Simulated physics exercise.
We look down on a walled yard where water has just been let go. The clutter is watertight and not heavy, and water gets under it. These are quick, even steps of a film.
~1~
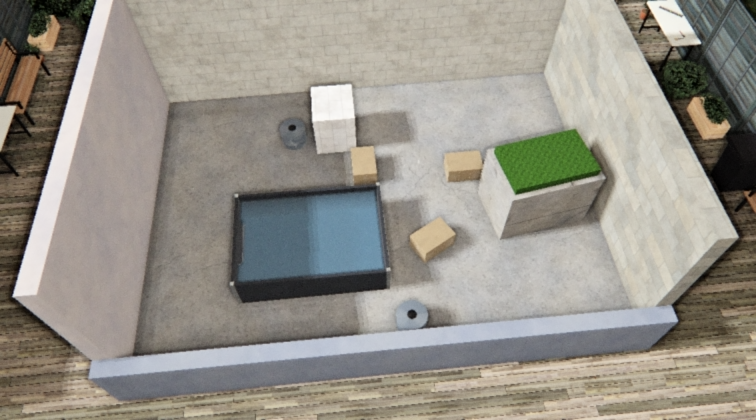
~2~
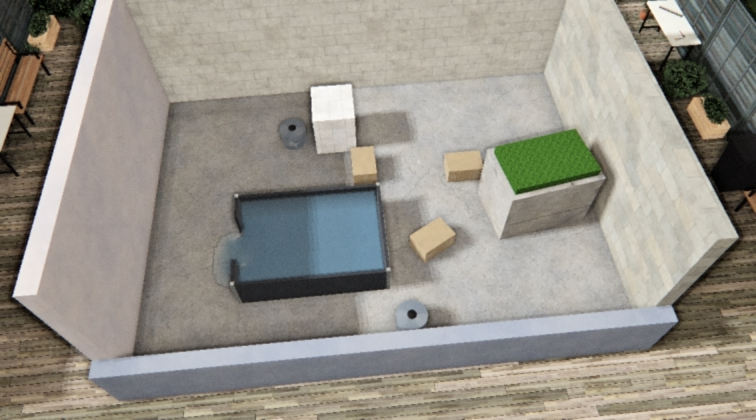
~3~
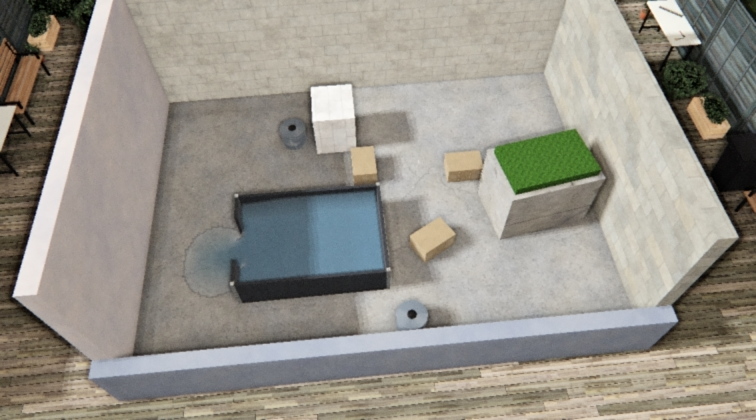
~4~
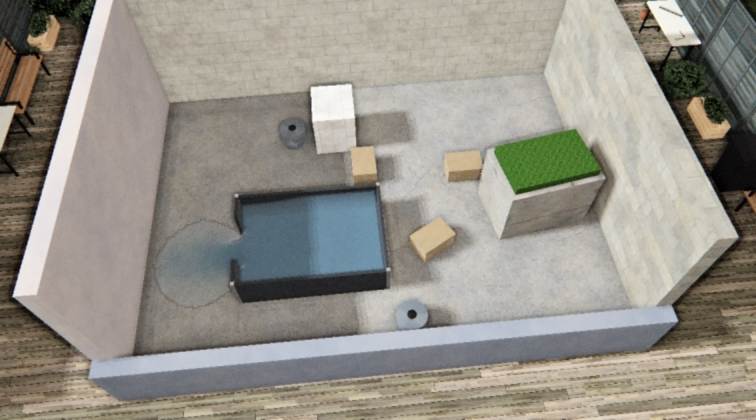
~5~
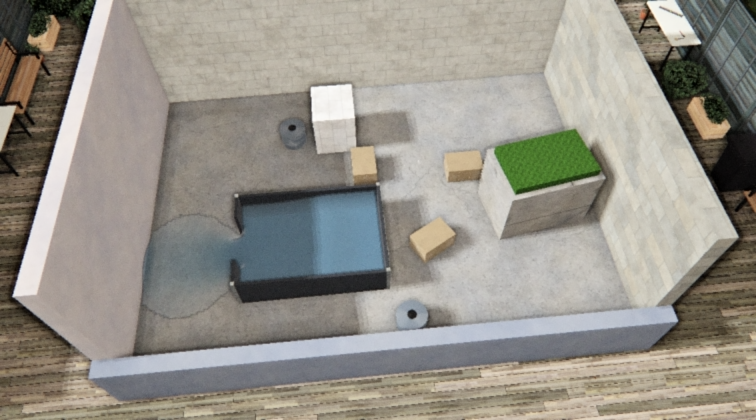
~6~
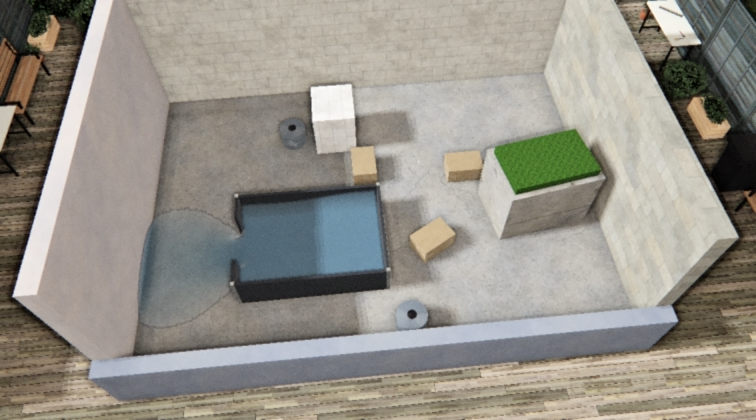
In a walled yard, water spreads leftward from an open-ended tank while the boxes stay still.
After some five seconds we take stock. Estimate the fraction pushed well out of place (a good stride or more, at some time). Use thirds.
Share: Not even a third.
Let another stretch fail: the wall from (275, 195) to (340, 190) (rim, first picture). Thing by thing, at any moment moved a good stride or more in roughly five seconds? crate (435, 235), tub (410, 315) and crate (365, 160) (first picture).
In that order: No, never so far, pushed that far.
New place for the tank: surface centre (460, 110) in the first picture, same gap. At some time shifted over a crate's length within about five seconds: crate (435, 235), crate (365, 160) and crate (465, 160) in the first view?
As listed: Short of that, shifted that much, never so far.
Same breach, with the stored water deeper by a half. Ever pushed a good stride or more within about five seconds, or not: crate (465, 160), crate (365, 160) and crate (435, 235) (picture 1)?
In that order: Short of that, short of that, no.
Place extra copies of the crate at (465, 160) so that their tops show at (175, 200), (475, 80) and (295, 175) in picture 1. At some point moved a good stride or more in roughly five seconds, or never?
In turn: Pushed that far, under that, short of that.
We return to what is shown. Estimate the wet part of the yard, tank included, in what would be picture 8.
Near 15 in a hundred.
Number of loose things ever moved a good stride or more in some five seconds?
The number is 1.
A moment on, 0 of 5 are well off their spots; 0 afloat.
Next, 0 of 5 are well off their spots; 0 afloat.
Later, 0 of 5 are well off their spots; 0 afloat.
In the end, 1 of 5 are well off their spots, and 1 have been at some point; 0 afloat.
